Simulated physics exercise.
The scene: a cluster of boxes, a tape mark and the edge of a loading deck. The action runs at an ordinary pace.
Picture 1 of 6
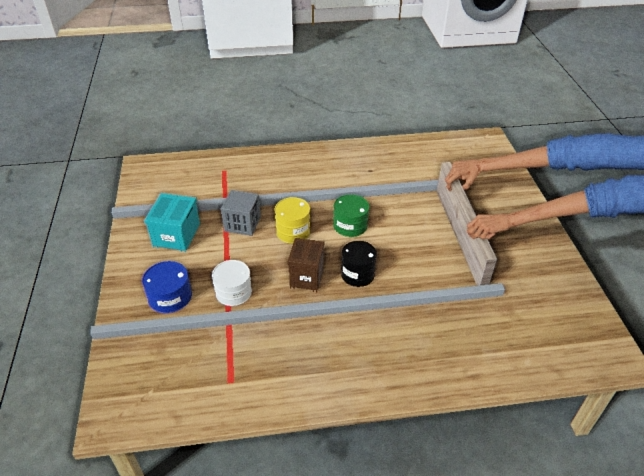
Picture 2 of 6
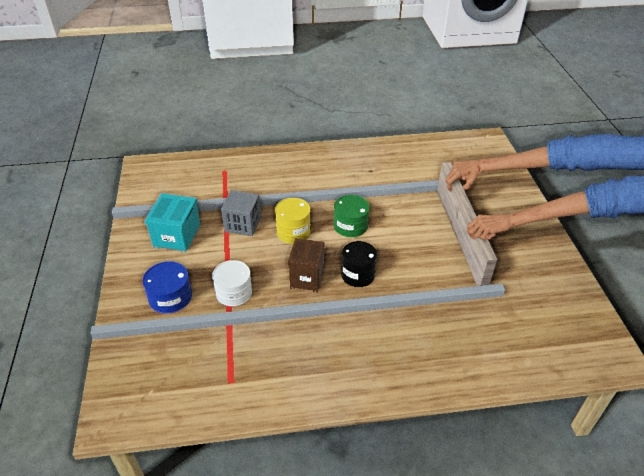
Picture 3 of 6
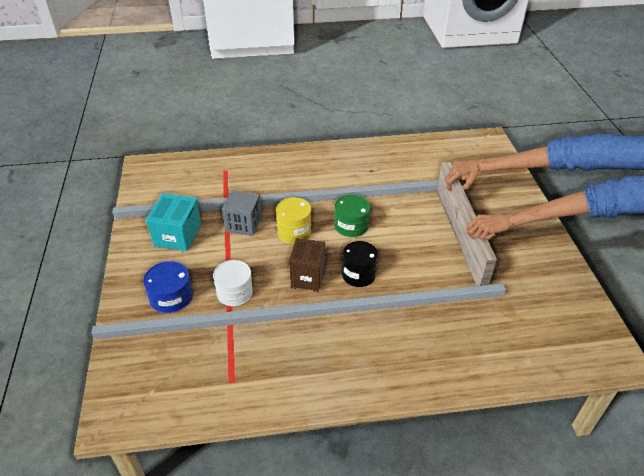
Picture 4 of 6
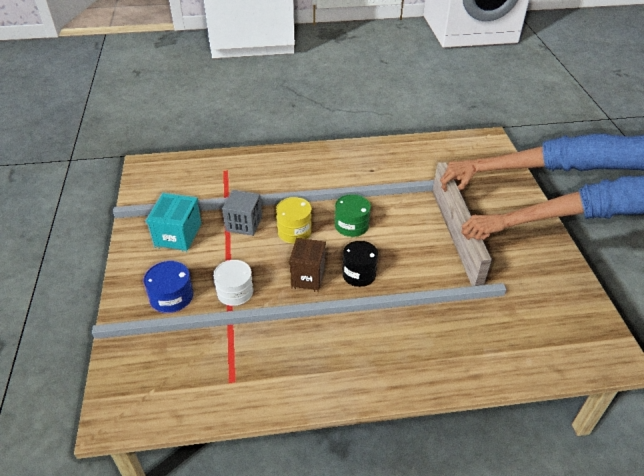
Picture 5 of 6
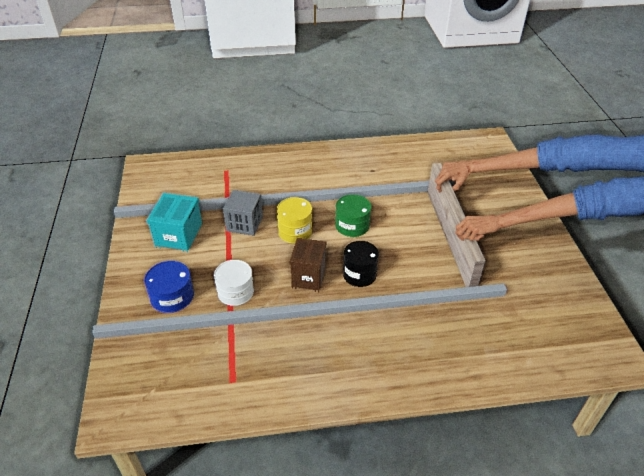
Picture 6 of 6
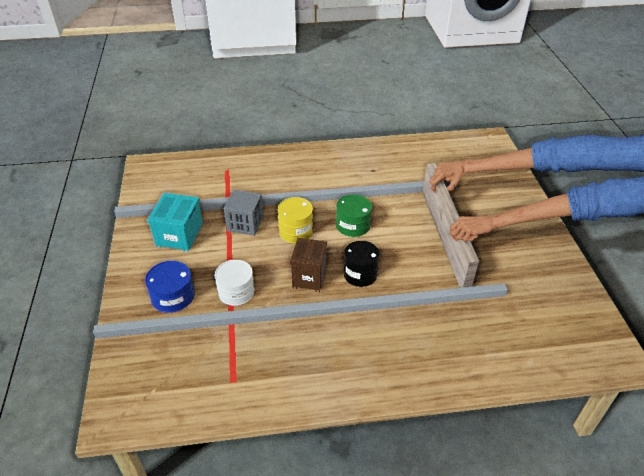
To begin with, a pair of blue-sleeved arms holds a wooden plank between two grey rails on a table, right of eight coloured canisters and boxes around a red line. The hands then slide the plank slightly left, while the objects stay practically still and untouched.
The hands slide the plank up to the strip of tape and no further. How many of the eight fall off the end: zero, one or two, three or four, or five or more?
The tally of those that come down is nil.
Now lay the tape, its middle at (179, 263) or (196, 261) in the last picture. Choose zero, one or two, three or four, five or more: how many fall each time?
1 or 2; just one or two.
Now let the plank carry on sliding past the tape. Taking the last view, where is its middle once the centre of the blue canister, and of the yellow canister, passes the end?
Blue canister over the end: About (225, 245). Yellow canister over the end: About (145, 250).
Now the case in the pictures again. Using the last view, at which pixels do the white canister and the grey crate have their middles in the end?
Final positions - white canister around (145, 303), grey crate around (212, 209).
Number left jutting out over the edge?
Answer: 1.
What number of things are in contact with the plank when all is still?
Total: 3.
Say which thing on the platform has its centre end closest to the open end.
The blue canister is foremost.
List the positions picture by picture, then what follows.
Blue canister (168, 287); turquoise tote (174, 223); white canister (232, 283); plank (463, 222); tape (227, 259), in the first picture.
Turquoise tote (174, 223); brown tote (307, 266), in the second picture.
White canister (233, 283); yellow canister (294, 221), in the third picture.
Blue canister (169, 287); grey crate (243, 213), in the fourth picture.
Turquoise tote (176, 222); green canister (353, 216), in the fifth picture.
Blue canister (170, 286); turquoise tote (177, 222); white canister (235, 282); plank (448, 223); tape (230, 258), in the sixth picture.
Early on, none off yet; blue canister at rest near (170, 286); turquoise tote at rest near (177, 222); white canister at rest near (235, 282).
A while later, none off yet; blue canister at rest near (170, 286); turquoise tote at rest near (177, 222); white canister travelled a little near (226, 284).
Finally, the number that fall off is zero.
